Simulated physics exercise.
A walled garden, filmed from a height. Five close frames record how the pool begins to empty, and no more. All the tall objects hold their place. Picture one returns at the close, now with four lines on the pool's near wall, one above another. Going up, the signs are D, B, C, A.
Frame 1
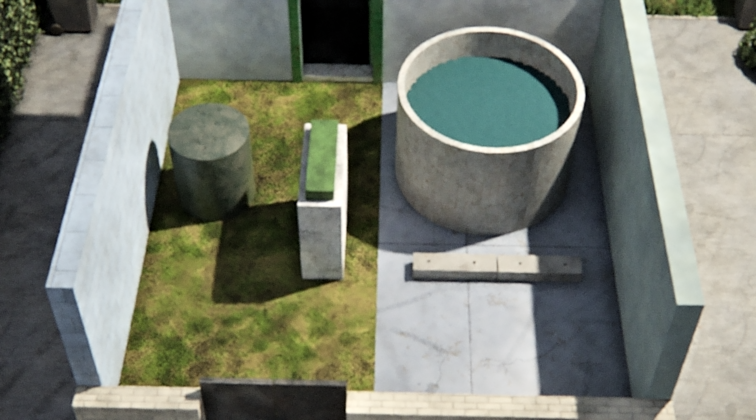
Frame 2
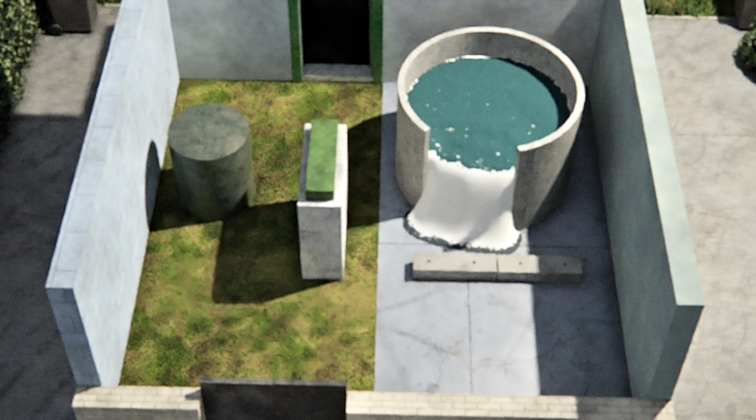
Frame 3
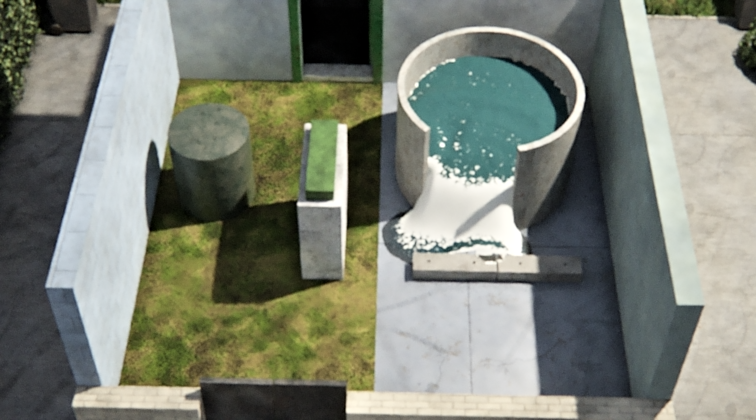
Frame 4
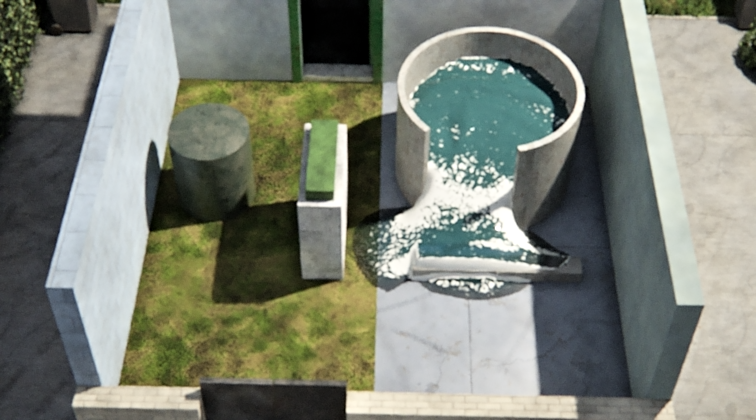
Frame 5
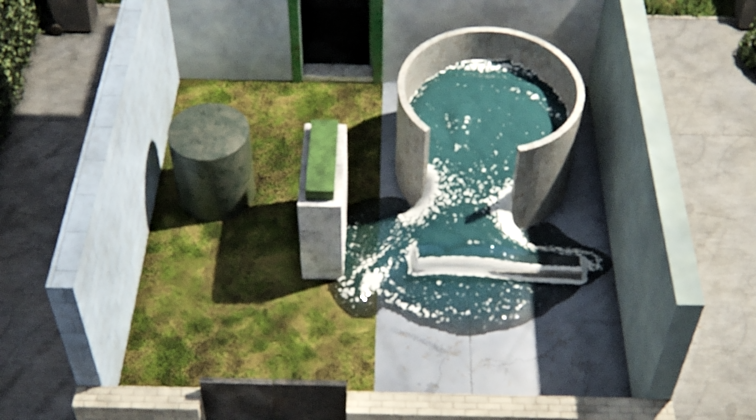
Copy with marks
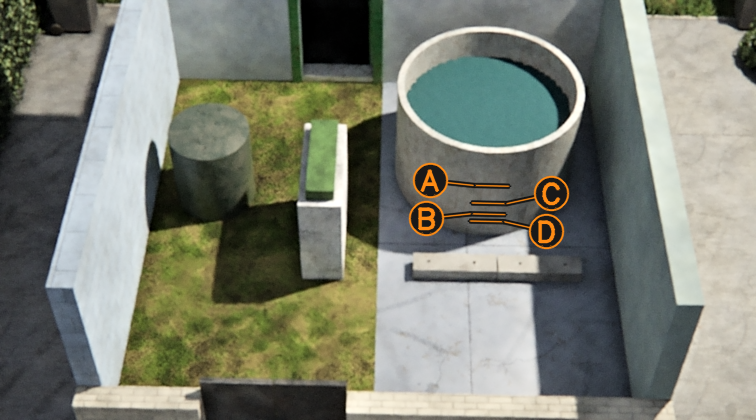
At the start, blue-green water rests in a round stone pool inside a walled garden, beside a cylinder and a grass-topped block. Then a gap appears in the pool's front and water pours through, foaming white onto the paving. It reaches the low bar, washes over it, and spreads left toward the block.
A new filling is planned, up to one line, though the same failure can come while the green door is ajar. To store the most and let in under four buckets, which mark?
The limit is A.
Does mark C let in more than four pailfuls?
No.
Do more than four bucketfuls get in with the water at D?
No, not at all.
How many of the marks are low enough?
All four.
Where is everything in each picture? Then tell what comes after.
Water in the pool at rest, its middle at (488, 111); foot of the green doorway at (338, 82); shut gate at (274, 387), in the first picture.
Front seen at (517, 235), 2 % of the ground wet, in the second picture.
Front seen at (394, 245), 4 % of the ground wet, in the third picture.
Front seen at (568, 261), 9 % of the ground wet, in the fourth picture.
Front seen at (343, 299), 16 % of the ground wet, in the fifth picture.
On the marked copy, A at (491, 185); B at (487, 214); C at (489, 203); D at (487, 221); from the bottom up D, B, C, A.
With A, a splash gets over, under a bucket.
With B, nothing gets over.
With C, nothing gets over.
With D, nothing gets over.
